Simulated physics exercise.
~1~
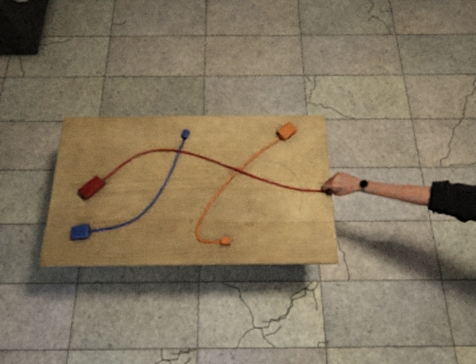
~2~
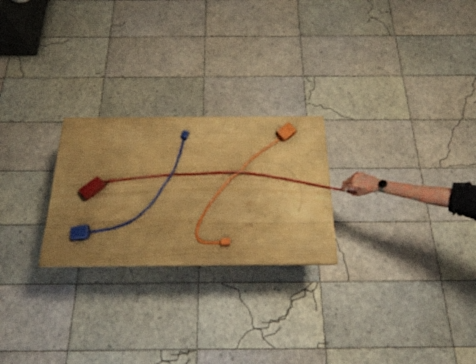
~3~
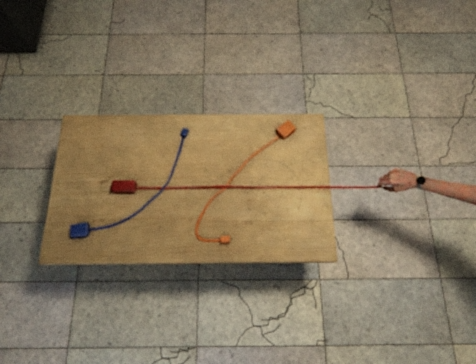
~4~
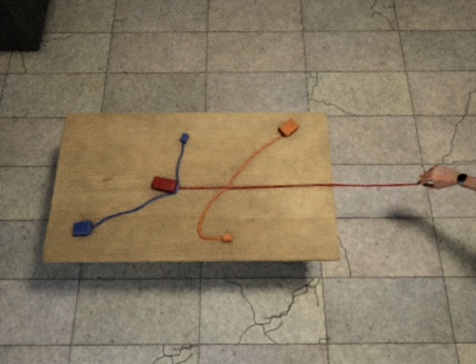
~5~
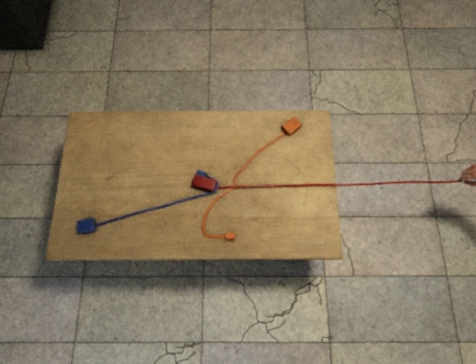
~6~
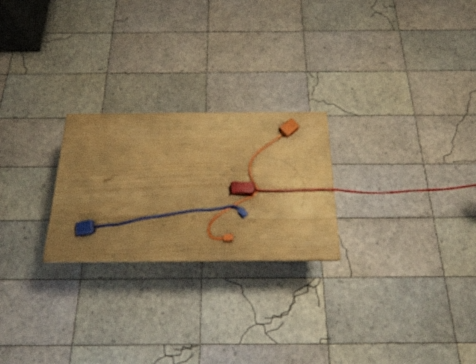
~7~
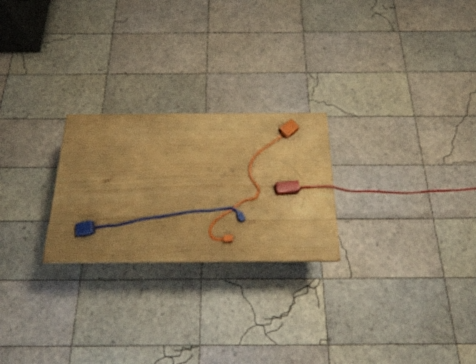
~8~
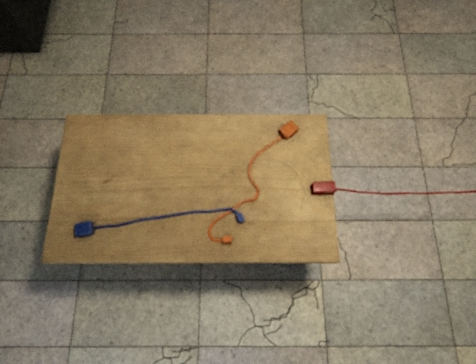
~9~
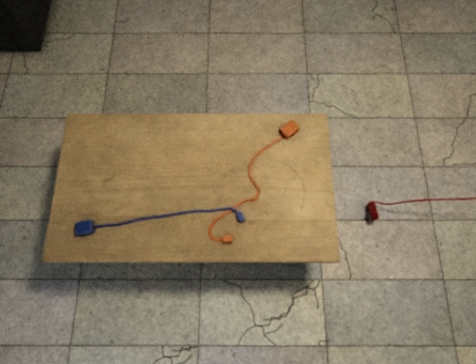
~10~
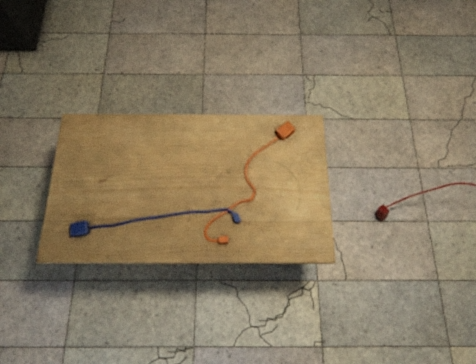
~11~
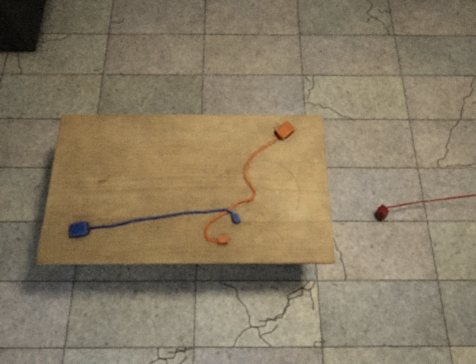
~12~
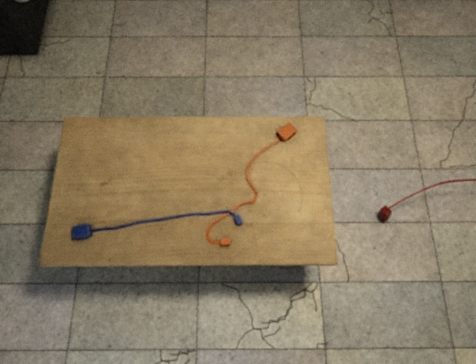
A hand pulls the red lead right off the table, dragging the blue lead's plug downward.
